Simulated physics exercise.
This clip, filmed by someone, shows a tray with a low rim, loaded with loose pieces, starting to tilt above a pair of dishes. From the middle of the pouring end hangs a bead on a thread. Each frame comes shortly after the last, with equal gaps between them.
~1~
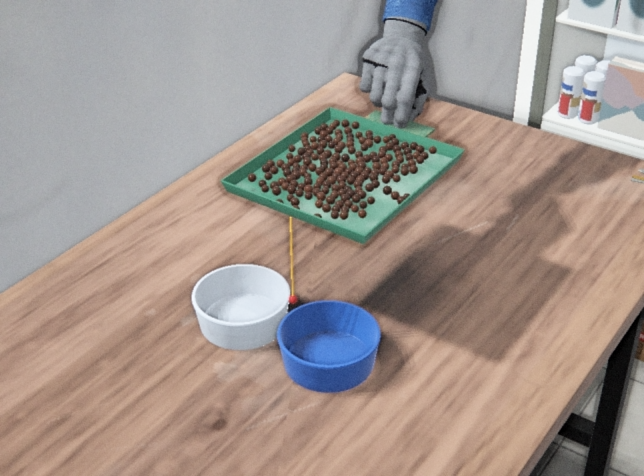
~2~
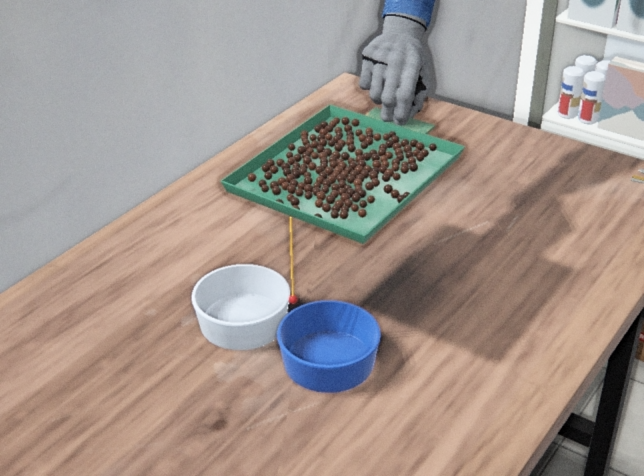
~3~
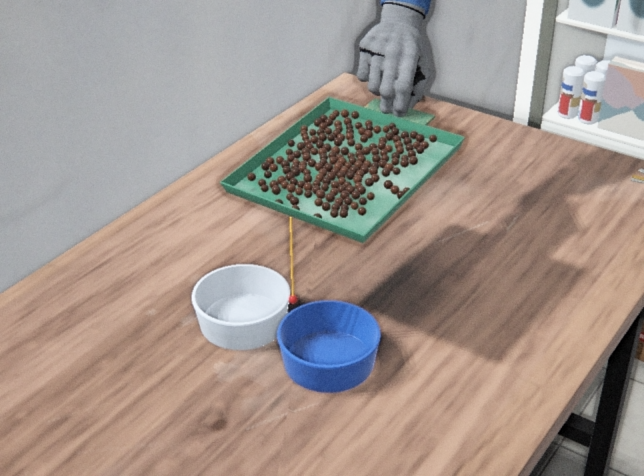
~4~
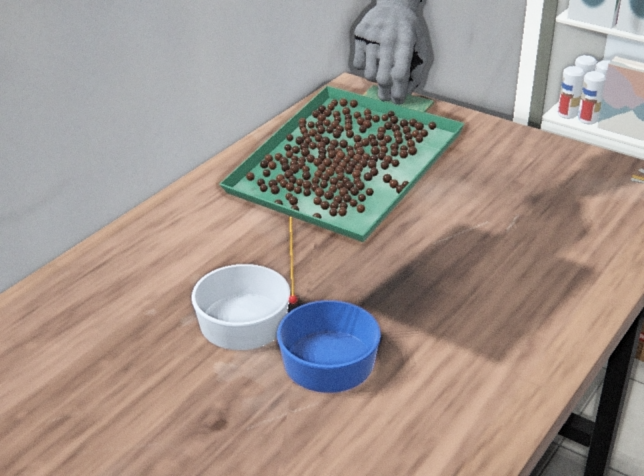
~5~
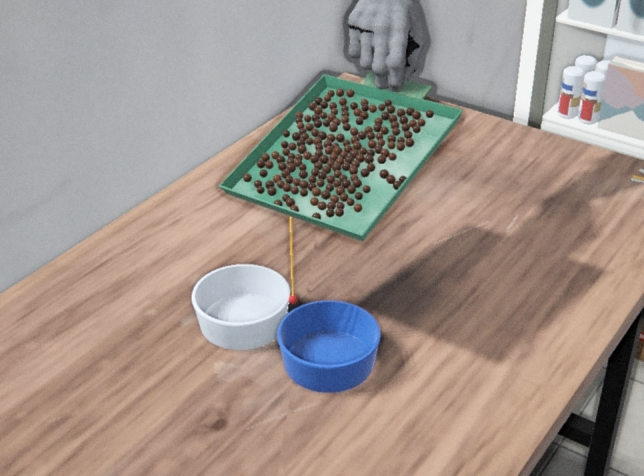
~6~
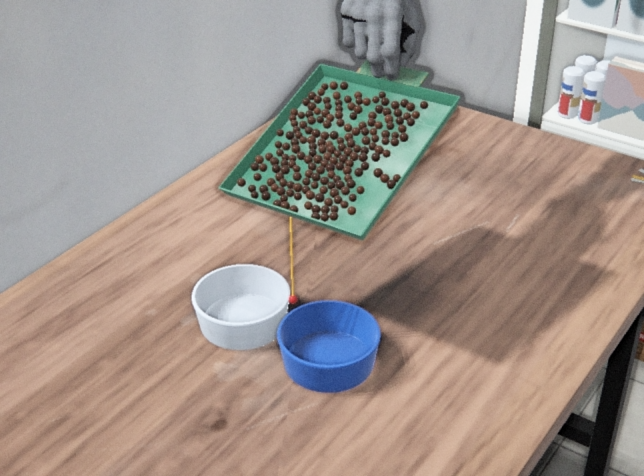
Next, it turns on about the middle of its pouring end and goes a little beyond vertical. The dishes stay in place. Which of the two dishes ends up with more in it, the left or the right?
The left one.
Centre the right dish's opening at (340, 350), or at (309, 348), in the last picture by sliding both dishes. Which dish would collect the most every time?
In turn: The left-hand dish; the left-hand dish.
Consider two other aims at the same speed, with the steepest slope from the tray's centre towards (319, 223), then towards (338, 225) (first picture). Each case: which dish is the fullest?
Well, the dish on the right side comes out on top first, and then the dish on the right side does.
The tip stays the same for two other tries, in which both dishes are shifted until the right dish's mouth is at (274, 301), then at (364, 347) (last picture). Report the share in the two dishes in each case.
30 % for the first, 40 % for the second.
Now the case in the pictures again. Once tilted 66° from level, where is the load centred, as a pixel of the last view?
The load's middle is around (262, 206).
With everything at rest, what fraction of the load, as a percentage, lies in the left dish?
I'd estimate near 50 per cent.
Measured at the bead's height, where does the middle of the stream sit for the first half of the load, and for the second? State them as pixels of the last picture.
Starting near (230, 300), moving on to near (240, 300).
Soon, tray tipped steeply; about two thirds on the tray; a small part in the left dish; a stray few outside both; about a quarter in the air.
A while on, tray tipped past a quarter turn; a stray few on the tray; a small part in the right dish; about half in the left dish; about a third outside both; a small part in the air.
Towards the end, tray tipped past a quarter turn; a small part in the right dish; about half in the left dish; about a third outside both.
Finally, tray tipped past a quarter turn; a small part in the right dish; about half in the left dish; about a third outside both.
